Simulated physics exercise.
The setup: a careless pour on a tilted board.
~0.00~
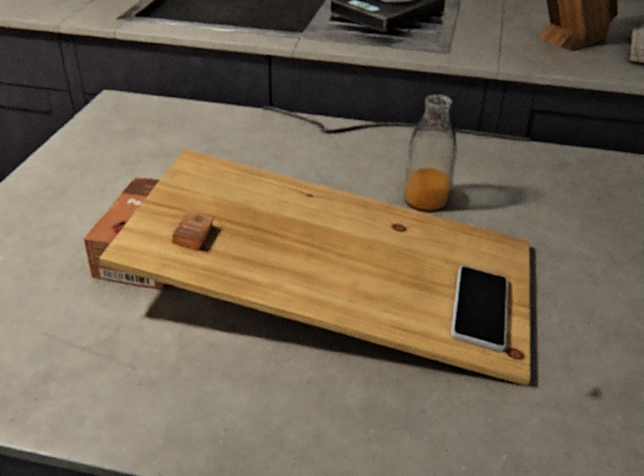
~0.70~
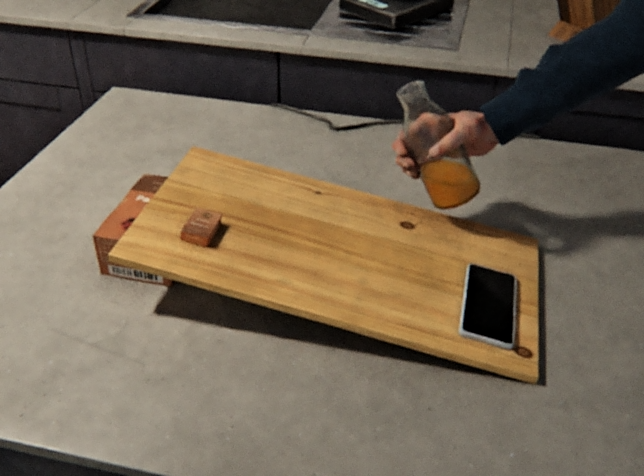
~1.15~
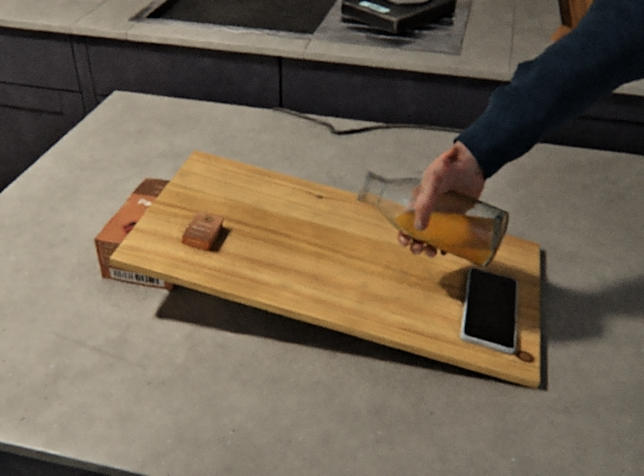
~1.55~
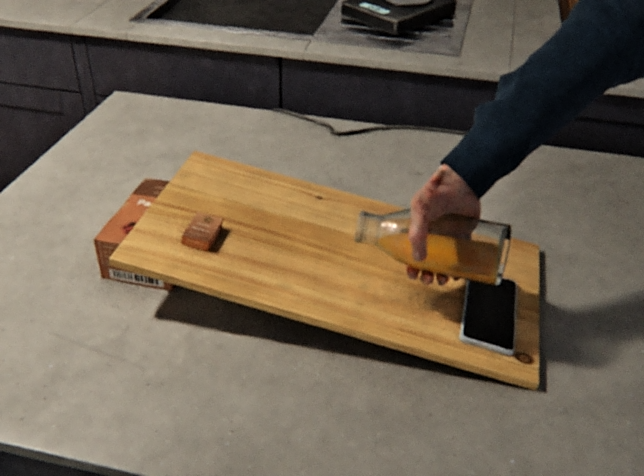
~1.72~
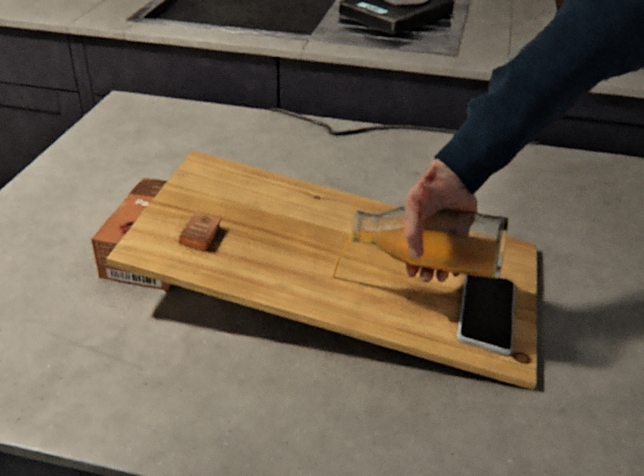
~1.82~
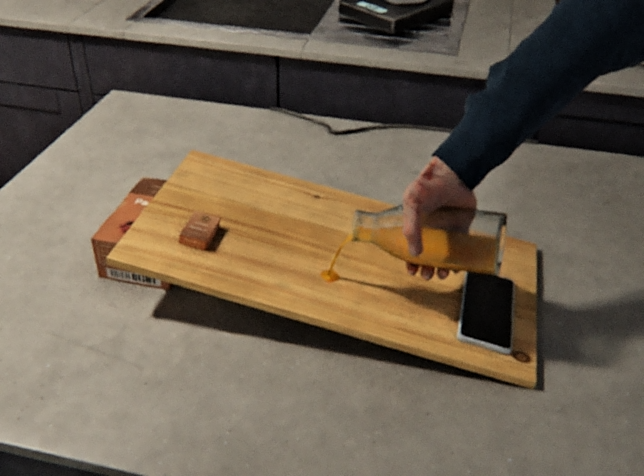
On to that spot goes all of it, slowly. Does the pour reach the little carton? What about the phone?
Little carton: No; phone: Yes.
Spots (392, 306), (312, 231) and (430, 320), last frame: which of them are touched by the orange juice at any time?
Well, in sequence: Spilled on, spill-free, spilled on.
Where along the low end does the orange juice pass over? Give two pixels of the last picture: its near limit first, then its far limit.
Near limit (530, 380), far limit (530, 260).
By 2.6 s, it runs down to the right; the little carton is clear of it; the phone is clear of it.
By 4.3 s, it runs down to the right and off the end; the little carton is clear of it; the phone is in it.
By 8.1 s, it runs down to the right and off the end; the little carton is clear of it; the phone is in it.
